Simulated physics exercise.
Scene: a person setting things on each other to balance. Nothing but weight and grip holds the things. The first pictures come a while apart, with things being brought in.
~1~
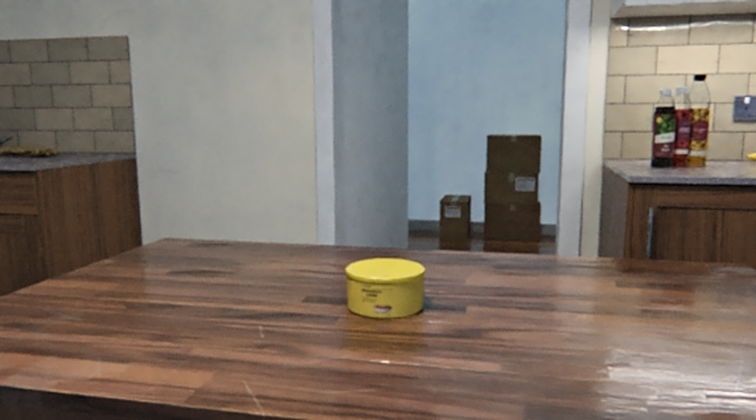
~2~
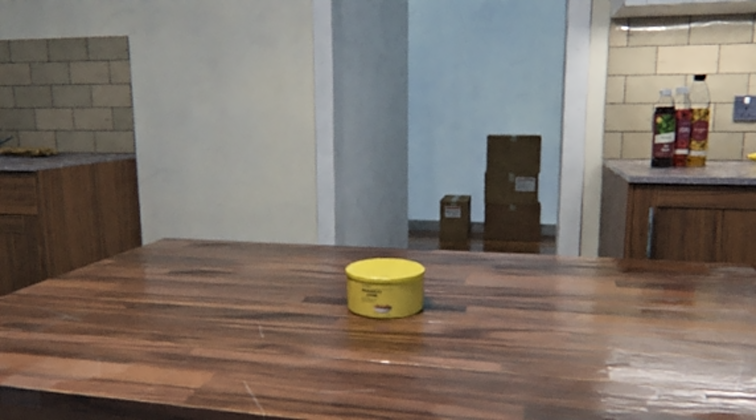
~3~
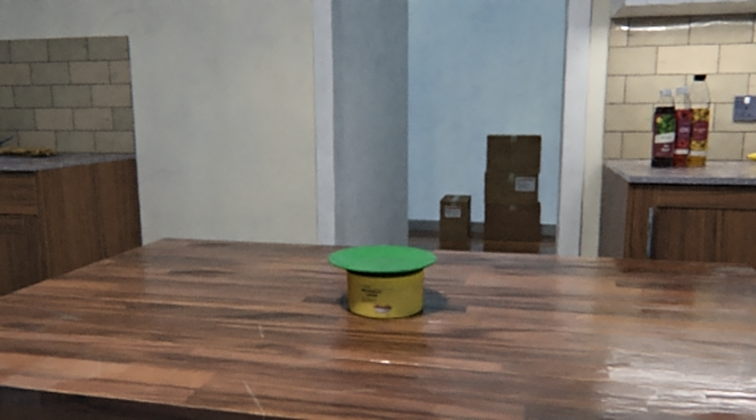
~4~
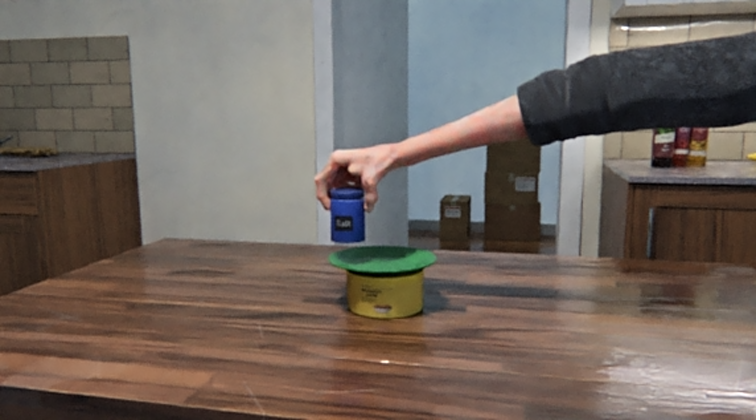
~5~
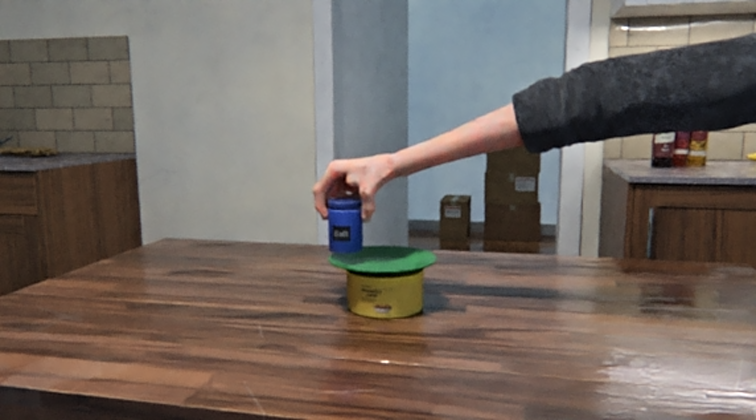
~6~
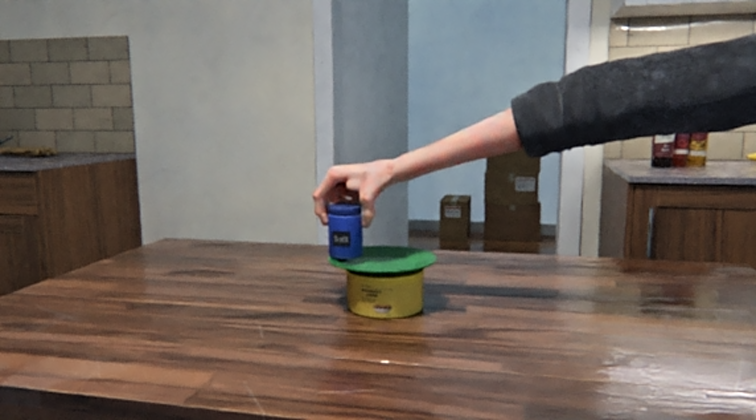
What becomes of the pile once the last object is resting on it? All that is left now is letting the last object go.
The pile remains standing.
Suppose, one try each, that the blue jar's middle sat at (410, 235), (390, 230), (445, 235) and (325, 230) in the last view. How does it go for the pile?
Attempt one, the pile survives; attempt two, it survives; attempt three, it falls over; attempt four, it falls over.
Then, 0.20 s later than the last frame, all is still.
Then, 0.30 s later than the last frame, blue jar resting near (345, 231).
When it is over, all 3 as before. End places, in pixels of the last picture, blue jar near (345, 231). The pile stays up.
